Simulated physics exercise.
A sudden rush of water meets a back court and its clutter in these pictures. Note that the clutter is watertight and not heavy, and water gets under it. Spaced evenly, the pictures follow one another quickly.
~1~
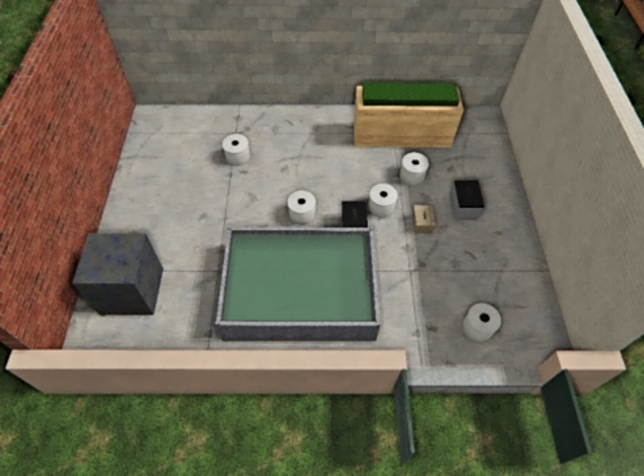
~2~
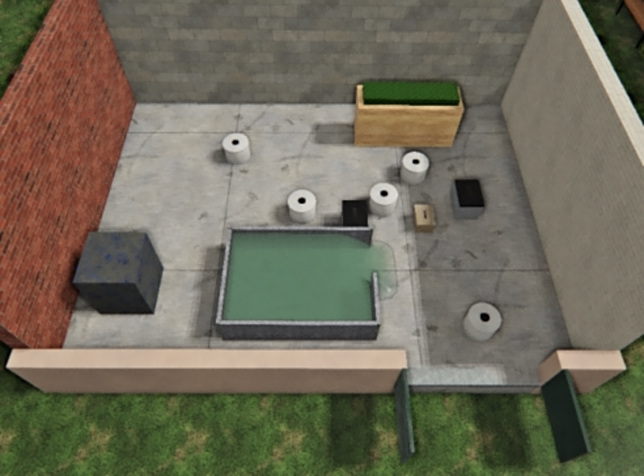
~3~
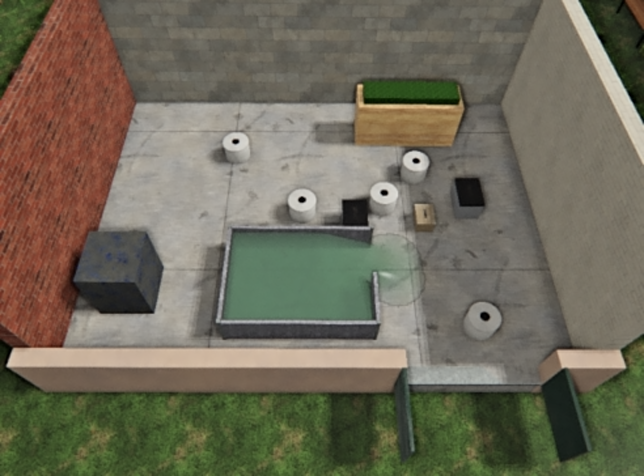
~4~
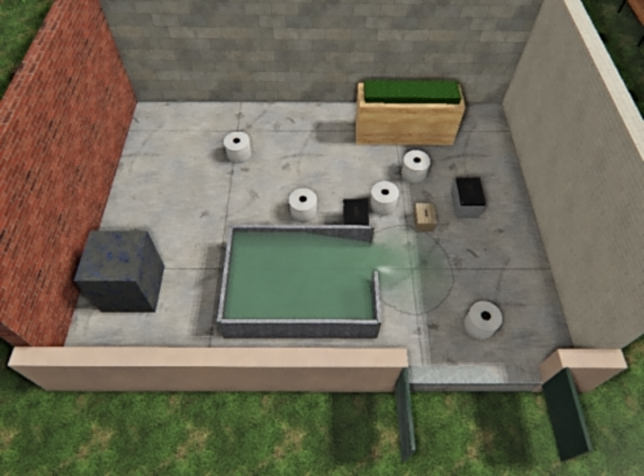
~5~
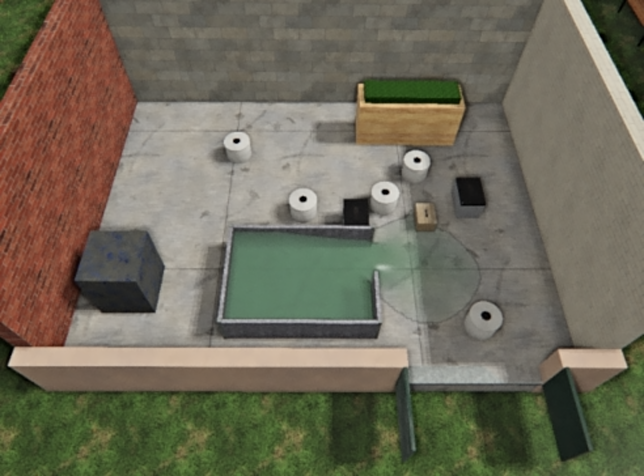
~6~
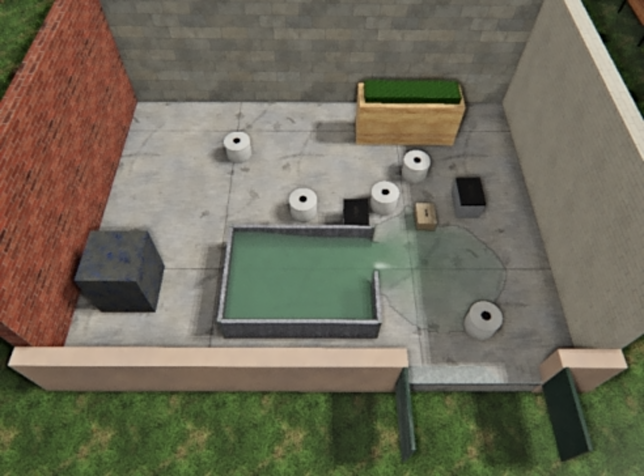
In a walled back court, a low-walled pool of green water sits among a dark block, pale cylinders and small boxes. A gap opens in the pool's right side and water pushes through, then fans out in a widening, thinning sheet across the paving, while the surrounding objects stay in place.
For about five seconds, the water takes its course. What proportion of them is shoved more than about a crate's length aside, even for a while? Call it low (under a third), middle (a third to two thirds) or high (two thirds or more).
Middle.
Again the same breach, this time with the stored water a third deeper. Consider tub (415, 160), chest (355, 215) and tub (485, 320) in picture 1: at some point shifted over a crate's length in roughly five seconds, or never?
One: Stayed below the mark. Two: Stayed below the mark. Three: Passed the mark.
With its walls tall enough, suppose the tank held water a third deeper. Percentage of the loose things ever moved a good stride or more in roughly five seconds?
Something like 40 % of the loose things.
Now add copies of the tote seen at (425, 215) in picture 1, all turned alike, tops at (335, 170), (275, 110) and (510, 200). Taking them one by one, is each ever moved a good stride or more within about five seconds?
In that order: Under that, never so far, swept aside.
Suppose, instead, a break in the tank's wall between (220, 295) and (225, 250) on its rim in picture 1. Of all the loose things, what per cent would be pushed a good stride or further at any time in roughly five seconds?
Estimate: Close to 0 per cent.
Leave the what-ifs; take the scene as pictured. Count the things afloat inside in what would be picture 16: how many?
Tally: 0.
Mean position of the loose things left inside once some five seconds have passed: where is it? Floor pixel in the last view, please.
Centre of the remaining clutter: Around (376, 181).
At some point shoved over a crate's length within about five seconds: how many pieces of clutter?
My count comes to 3.
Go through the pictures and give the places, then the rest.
A chest at (355, 214), on the bottom; a tub at (485, 318) rests on the ground; 0 of 8 have shifted, in the first frame.
A chest at (355, 214) rests on the ground; a tub at (485, 317) rests on the ground; 0 of 8 have shifted, in the second frame.
A chest at (355, 213), on the bottom; a tub at (485, 316), on the bottom; 0 of 8 have shifted, in the third frame.
A chest at (356, 212) rests on the ground; a tub at (486, 316) rests on the ground; 0 of 8 have shifted, in the fourth frame.
A chest at (356, 212) rests on the ground; a tub at (486, 316), on the bottom; 0 of 8 have shifted, in the fifth frame.
A chest at (357, 212), on the bottom; a tub at (486, 316), on the bottom; 0 of 8 have shifted, in the sixth frame.
A moment on, 0 of 8 are well off their spots; 0 afloat.
Next, 2 of 8 are well off their spots; 0 afloat.
Later, 3 of 8 are well off their spots; 1 afloat.
In the end, 3 of 8 are well off their spots, and 3 have been at some point; 1 afloat.
